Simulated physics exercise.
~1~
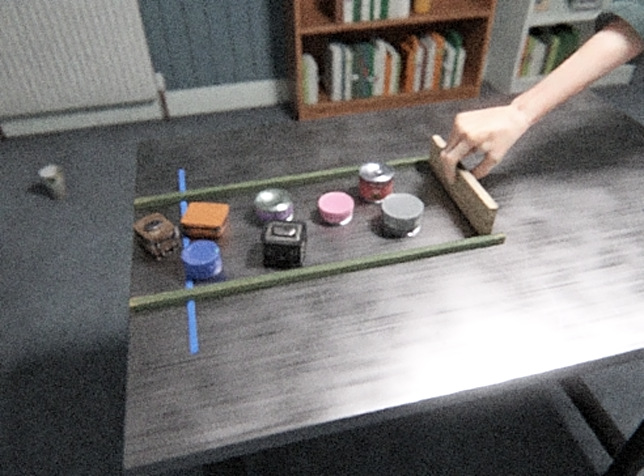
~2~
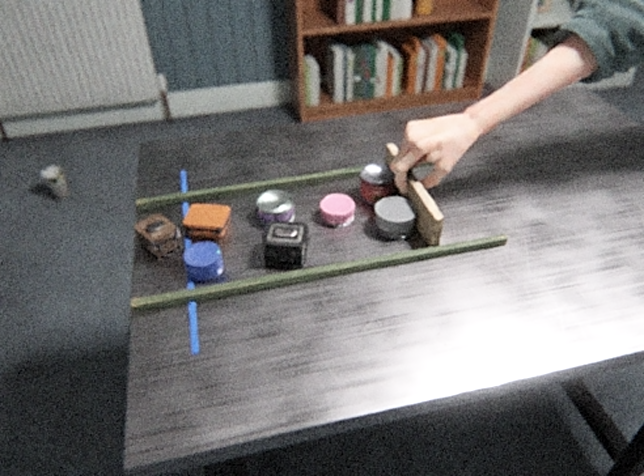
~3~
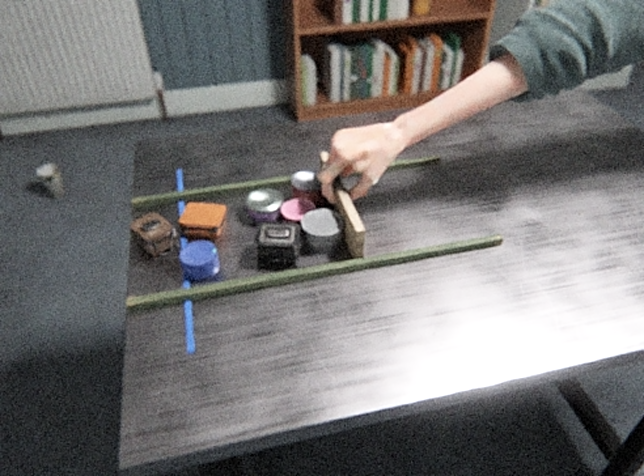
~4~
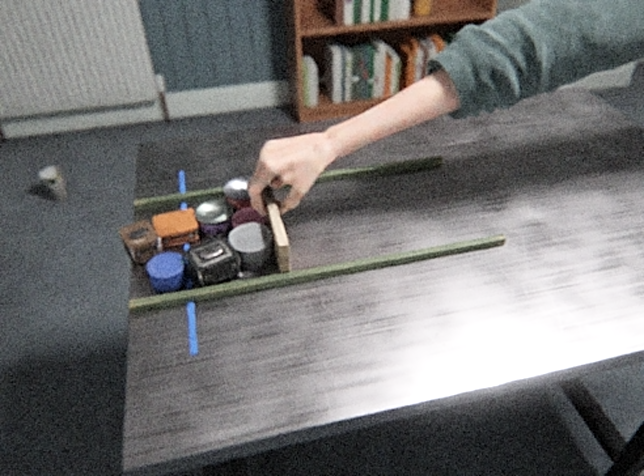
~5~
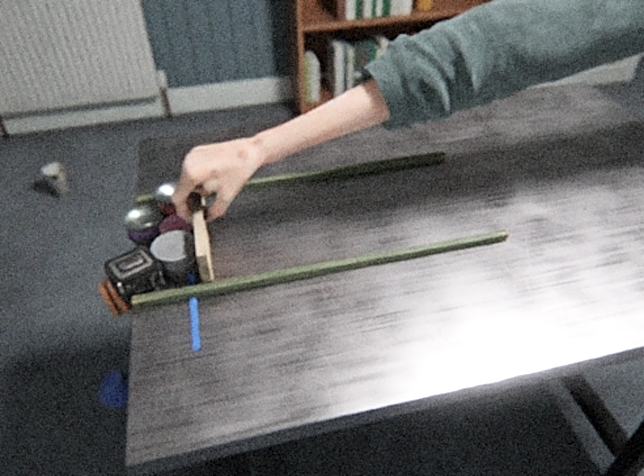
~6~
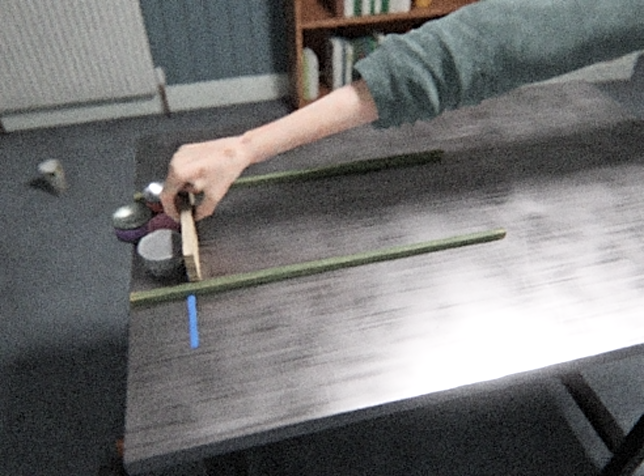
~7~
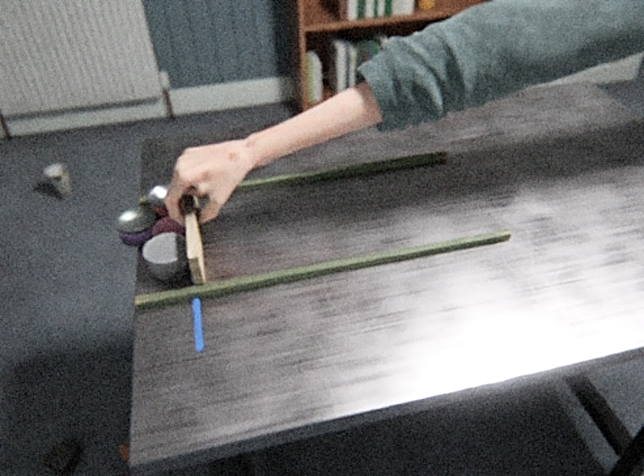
A hand slid an upright wooden board leftward between two green rails, bunching up small pots and cases and pushing them toward the table's edge. The blue lid, orange case, brown case and black case went over, while the grey pot and a few others stayed on.
